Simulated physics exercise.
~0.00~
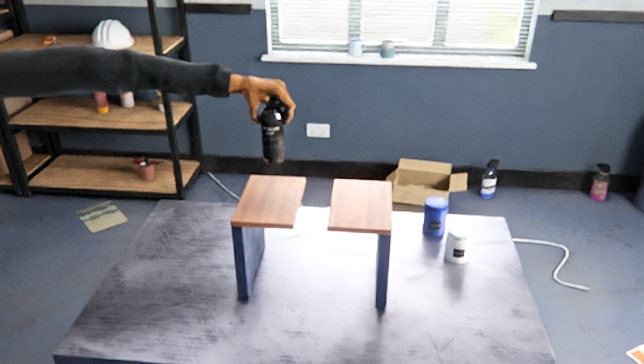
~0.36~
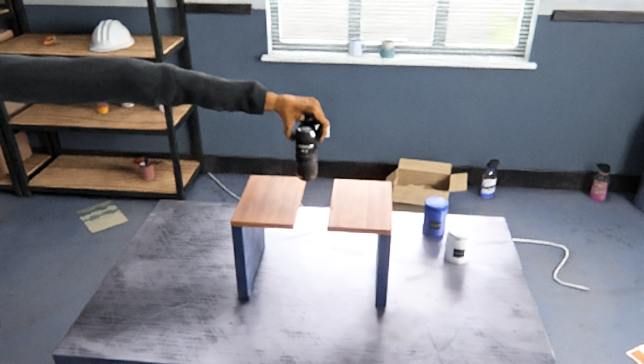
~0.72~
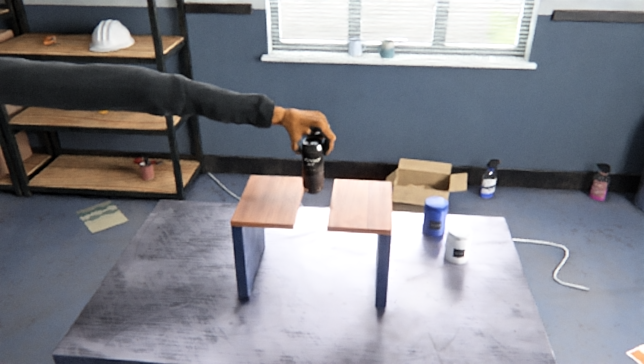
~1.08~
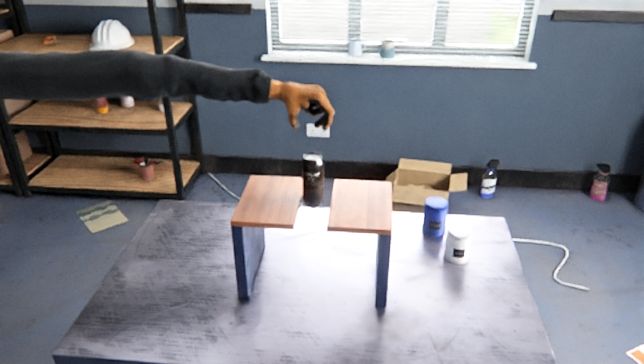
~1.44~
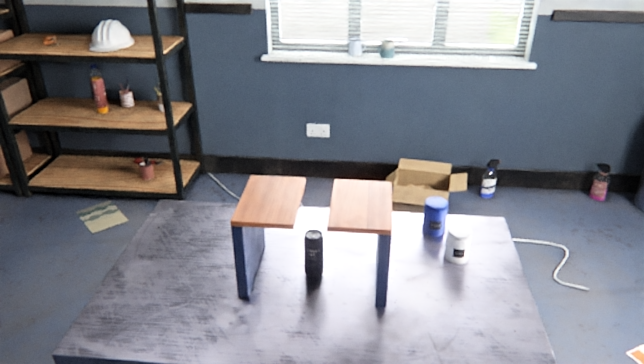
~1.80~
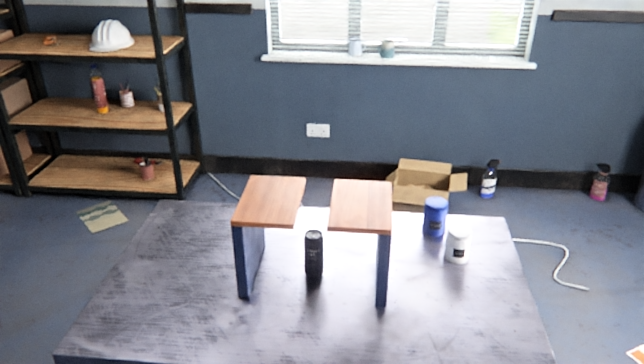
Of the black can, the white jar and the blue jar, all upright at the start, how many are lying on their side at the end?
None of them are, as the black can stands upright on the table under the gap and both jars are still standing in their places.
